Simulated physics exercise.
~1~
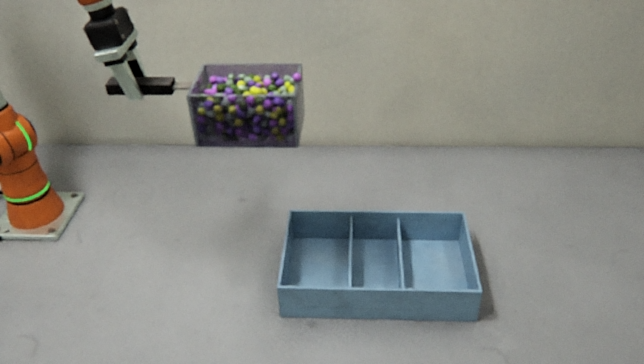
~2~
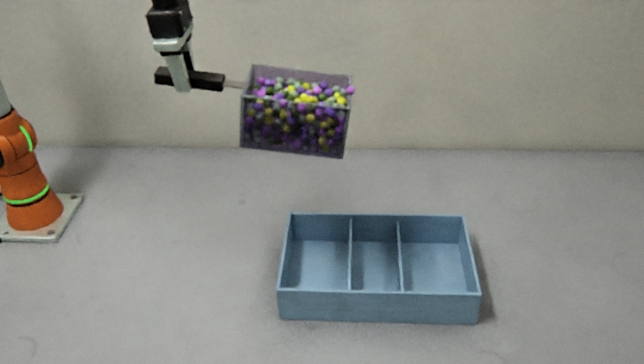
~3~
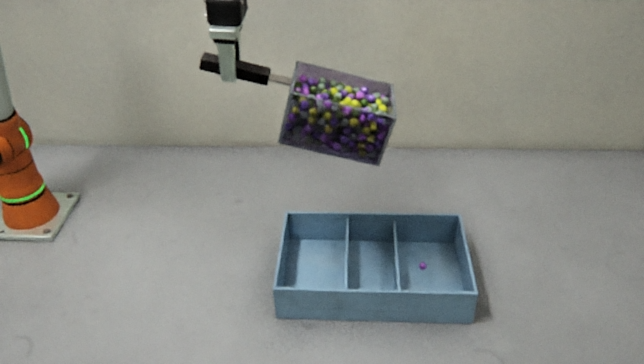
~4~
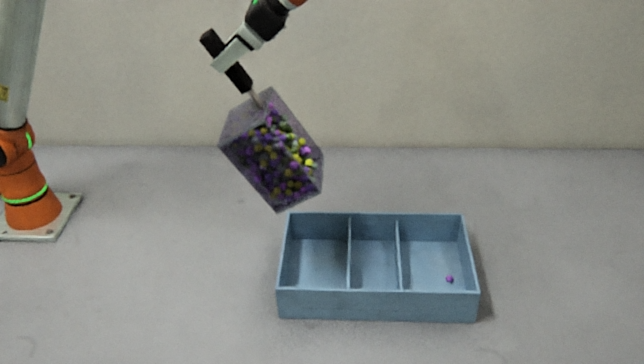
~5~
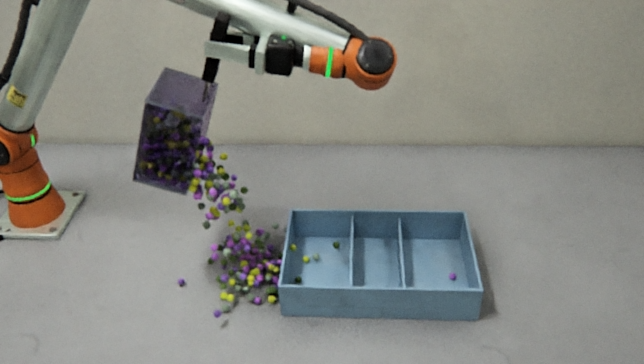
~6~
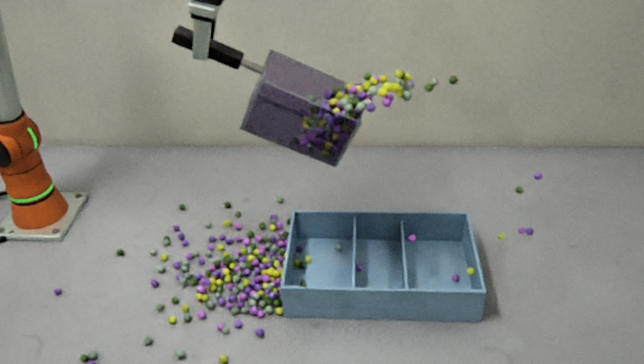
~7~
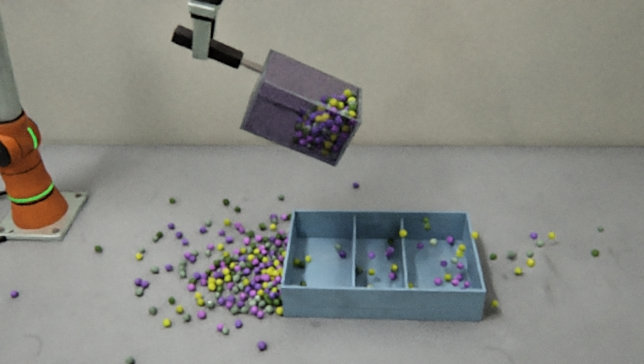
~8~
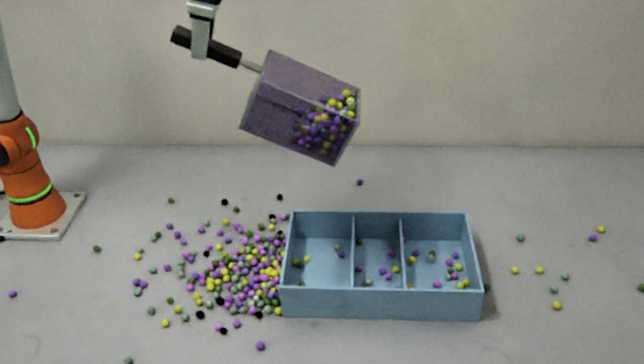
Above a grey table, a robot arm tips a box, spilling most sweets outside the crate.
